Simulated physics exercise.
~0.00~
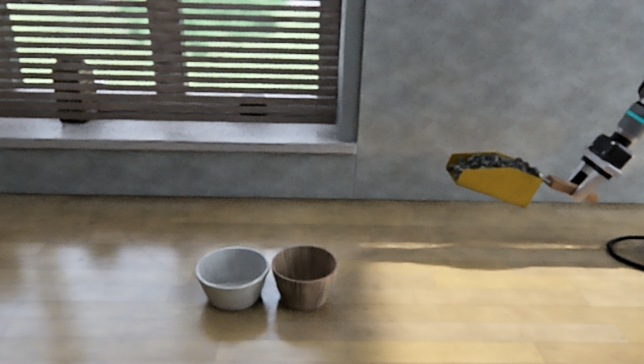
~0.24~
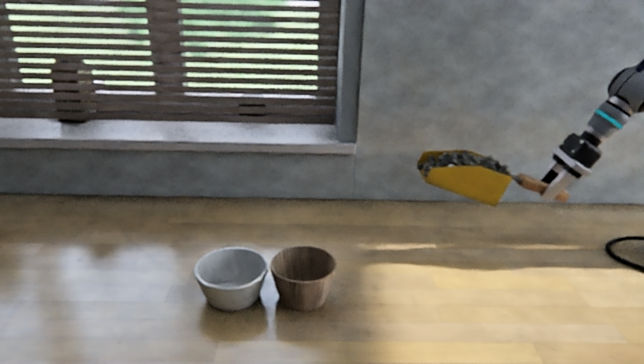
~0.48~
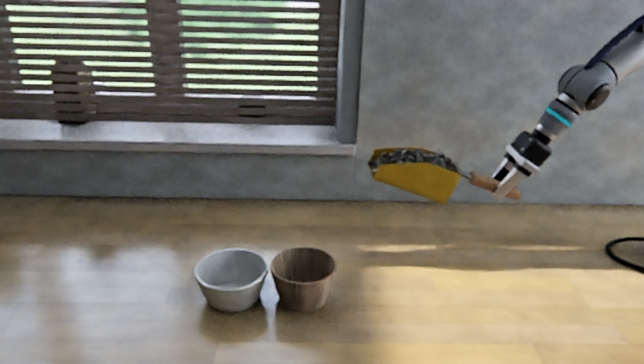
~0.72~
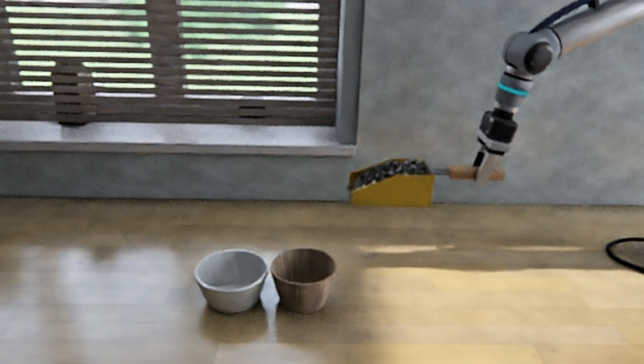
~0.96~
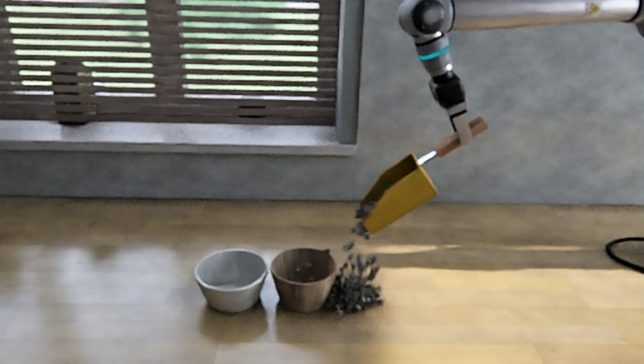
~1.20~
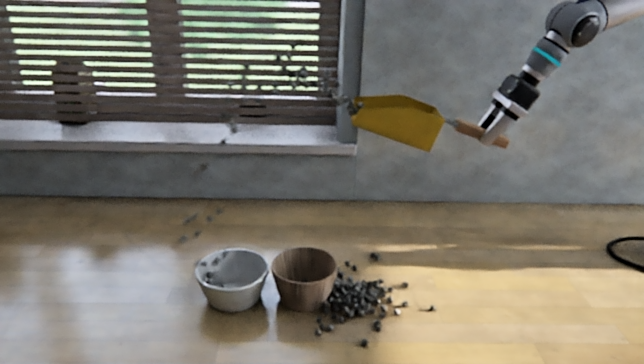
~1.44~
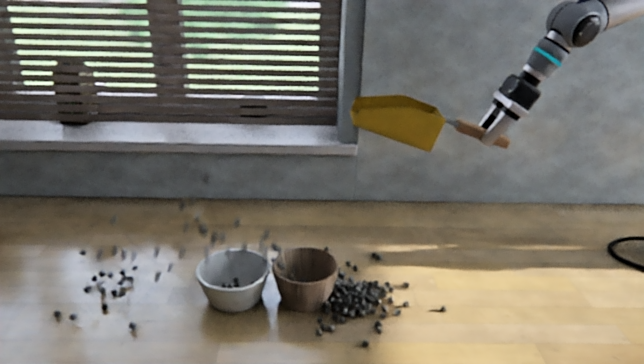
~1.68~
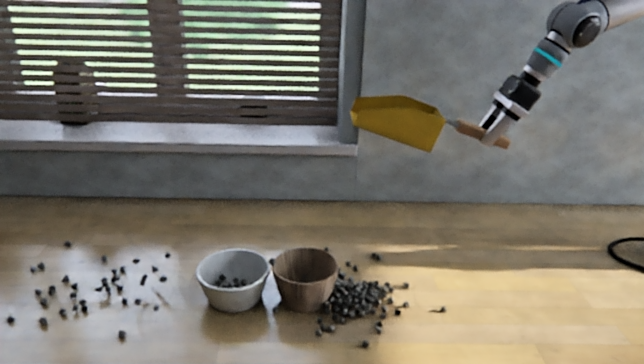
The clip shows a robot arm carrying a yellow scoop of dark pebbles left toward two bowls on a wooden table, tipping it, then swinging it up and flinging more leftward; some land in the bowls, but most end scattered on the table around them.
